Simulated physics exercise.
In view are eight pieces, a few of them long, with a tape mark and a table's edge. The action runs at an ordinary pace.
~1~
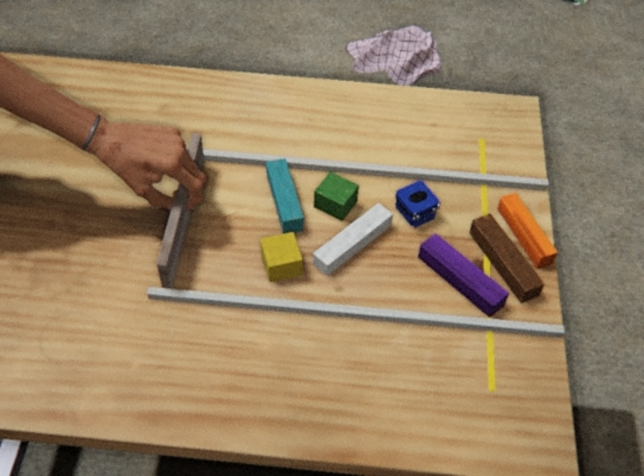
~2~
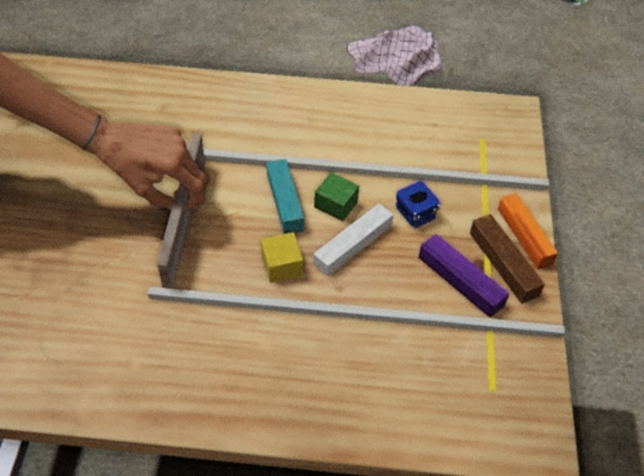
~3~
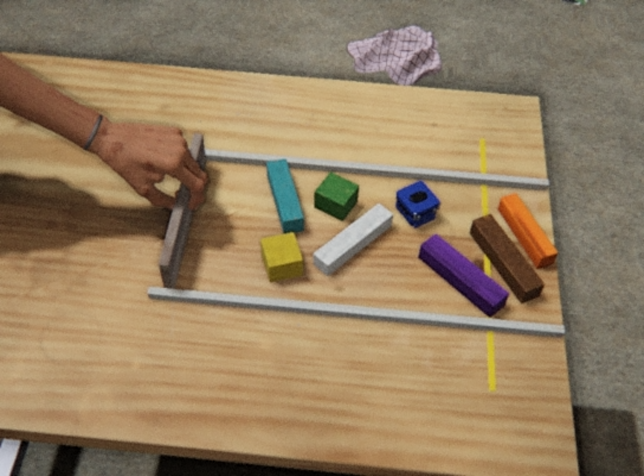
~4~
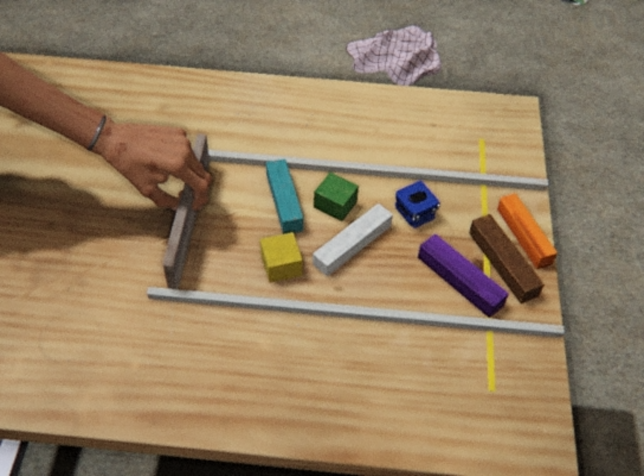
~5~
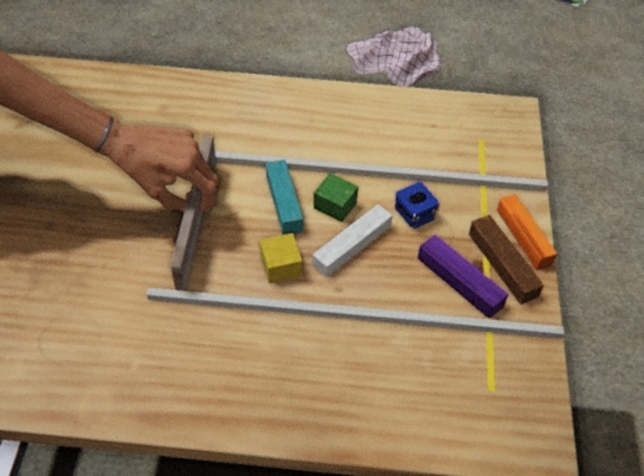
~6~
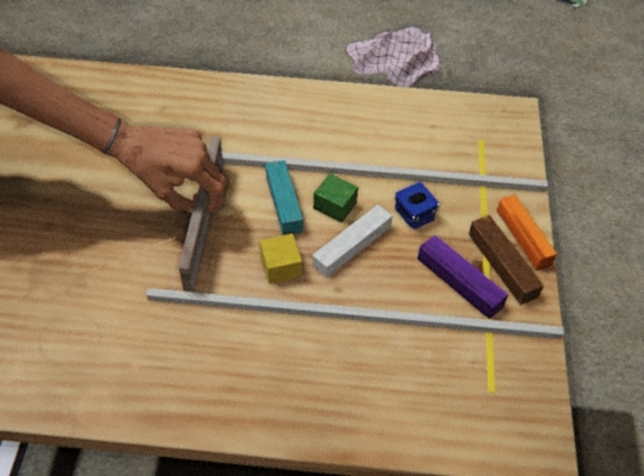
On a wooden tabletop, a hand slides an upright board slightly right between two rails, while the scattered coloured blocks stay still.
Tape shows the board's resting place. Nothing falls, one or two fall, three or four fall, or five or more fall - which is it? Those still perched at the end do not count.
Three or four fall.
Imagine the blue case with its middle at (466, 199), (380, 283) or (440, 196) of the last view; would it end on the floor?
Trying each place in order, it drops down, it remains in place and it drops down.
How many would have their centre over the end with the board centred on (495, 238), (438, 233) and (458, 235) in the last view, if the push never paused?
Place by place, 4, 1 and 2.
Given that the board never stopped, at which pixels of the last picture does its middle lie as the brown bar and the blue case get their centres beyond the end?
The middle sits near (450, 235) for the first and near (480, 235) for the other.
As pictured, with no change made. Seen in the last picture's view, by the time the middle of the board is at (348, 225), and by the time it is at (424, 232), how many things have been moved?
The first number is 5, the next one 8.
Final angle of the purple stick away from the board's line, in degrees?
About 15°.
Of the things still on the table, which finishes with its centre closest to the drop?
That would be the purple stick.
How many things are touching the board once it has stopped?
The count in contact is 2.
Soon after, none off yet; orange stick at rest near (526, 232); brown bar at rest near (505, 259); purple stick at rest near (461, 276).
After that, none off yet; orange stick at rest near (526, 232); brown bar moving near (512, 257); purple stick displaced a little near (504, 280).
In the end, the number that fall off is three or four; gone, blue case, brown bar and orange stick.
